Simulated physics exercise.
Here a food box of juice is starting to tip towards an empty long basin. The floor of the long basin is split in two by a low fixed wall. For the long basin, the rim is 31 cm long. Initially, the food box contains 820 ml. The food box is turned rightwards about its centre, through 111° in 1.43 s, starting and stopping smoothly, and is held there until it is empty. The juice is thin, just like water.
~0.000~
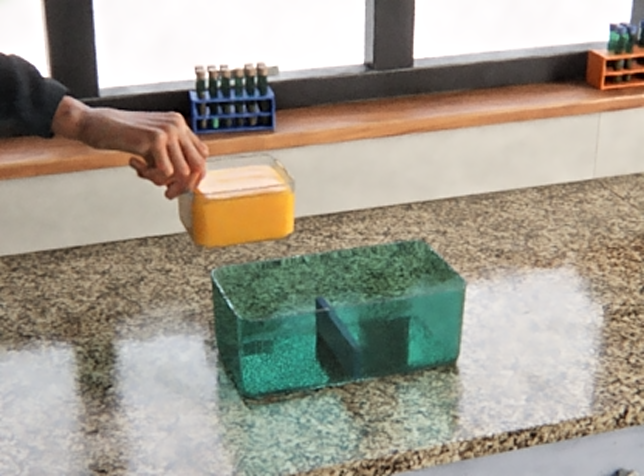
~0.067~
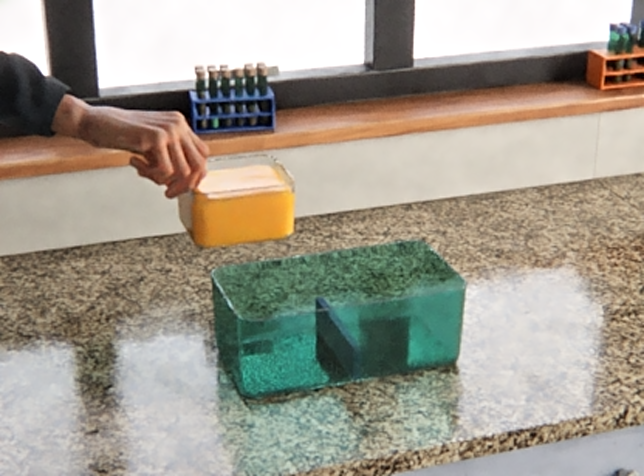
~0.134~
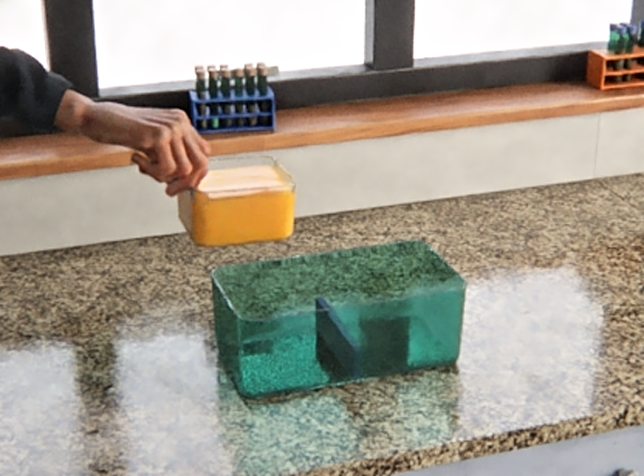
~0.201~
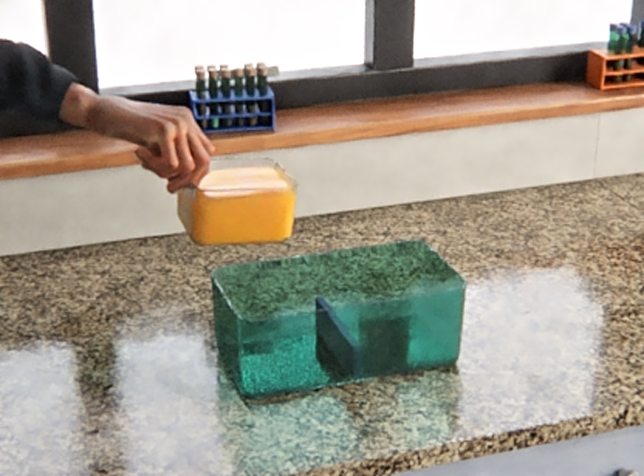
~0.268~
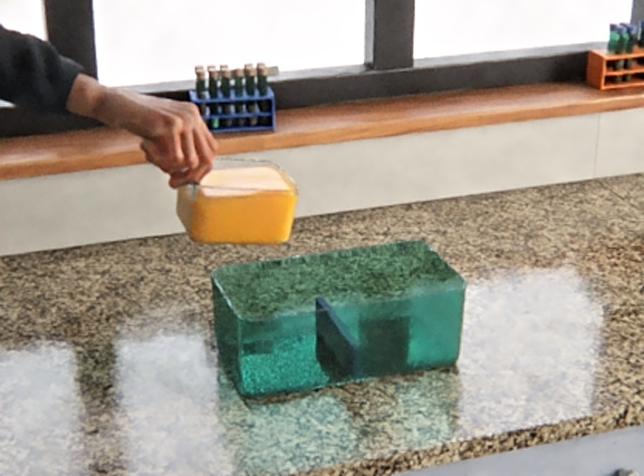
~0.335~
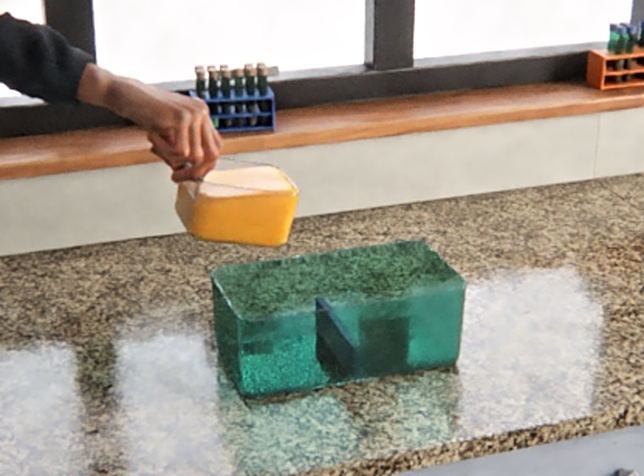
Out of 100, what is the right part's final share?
About 57 out of 100.
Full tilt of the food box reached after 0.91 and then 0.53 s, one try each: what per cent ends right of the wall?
I'd say 50 percent on the first go, 25 percent on the next.
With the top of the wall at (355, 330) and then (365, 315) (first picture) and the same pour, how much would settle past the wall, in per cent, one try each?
I'd put it at about 30 per cent for the first and about 0 per cent for the second.
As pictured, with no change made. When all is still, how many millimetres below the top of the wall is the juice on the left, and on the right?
Looks like roughly 34 mm on the left and roughly 28 mm on the right.
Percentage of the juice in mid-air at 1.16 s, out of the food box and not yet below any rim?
Airborne fraction: Approx. 6 %.
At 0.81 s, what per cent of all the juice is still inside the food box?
Fraction remaining: Approx. 44 per cent.
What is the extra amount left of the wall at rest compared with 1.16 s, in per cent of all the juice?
That works out to roughly 12 per cent of the whole.
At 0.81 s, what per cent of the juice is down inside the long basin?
26 %, more or less.
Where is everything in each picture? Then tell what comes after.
In the first picture, it leans 0°; its right rim is at (284, 170); the juice meets the walls at (185, 187) and (281, 175); the long basin's rim runs from (224, 296) to (445, 263); the wall's top is at (337, 322).
In the second picture, it leans 1°; its right rim is at (284, 170); the juice meets the walls at (185, 187) and (282, 176).
In the third picture, it leans 2°; its right rim is at (285, 171); the juice meets the walls at (186, 187) and (282, 177).
In the fourth picture, it leans 5°; its right rim is at (286, 174); the juice meets the walls at (186, 187) and (283, 177).
In the fifth picture, it leans 9°; its right rim is at (288, 177); the juice meets the walls at (187, 188) and (285, 176).
In the sixth picture, it leans 14°; its right rim is at (289, 182); the juice meets the walls at (188, 188) and (287, 177).
After 0.81 s the tilt is 67° and 45 per cent is still to pour, 5 is left of the wall and 20 right of it.
After 1.16 s the tilt is 102° and 8 per cent is still to pour, 29 is left of the wall and 57 right of it.
After 1.53 s the tilt is 111° and 0 per cent is still to pour, 42 is left of the wall and 57 right of it.
After 1.93 s the tilt is 111° and 0 per cent is still to pour, 42 is left of the wall and 57 right of it.
In the end 42 per cent lies left of the wall, 57 right of it and 1 outside.
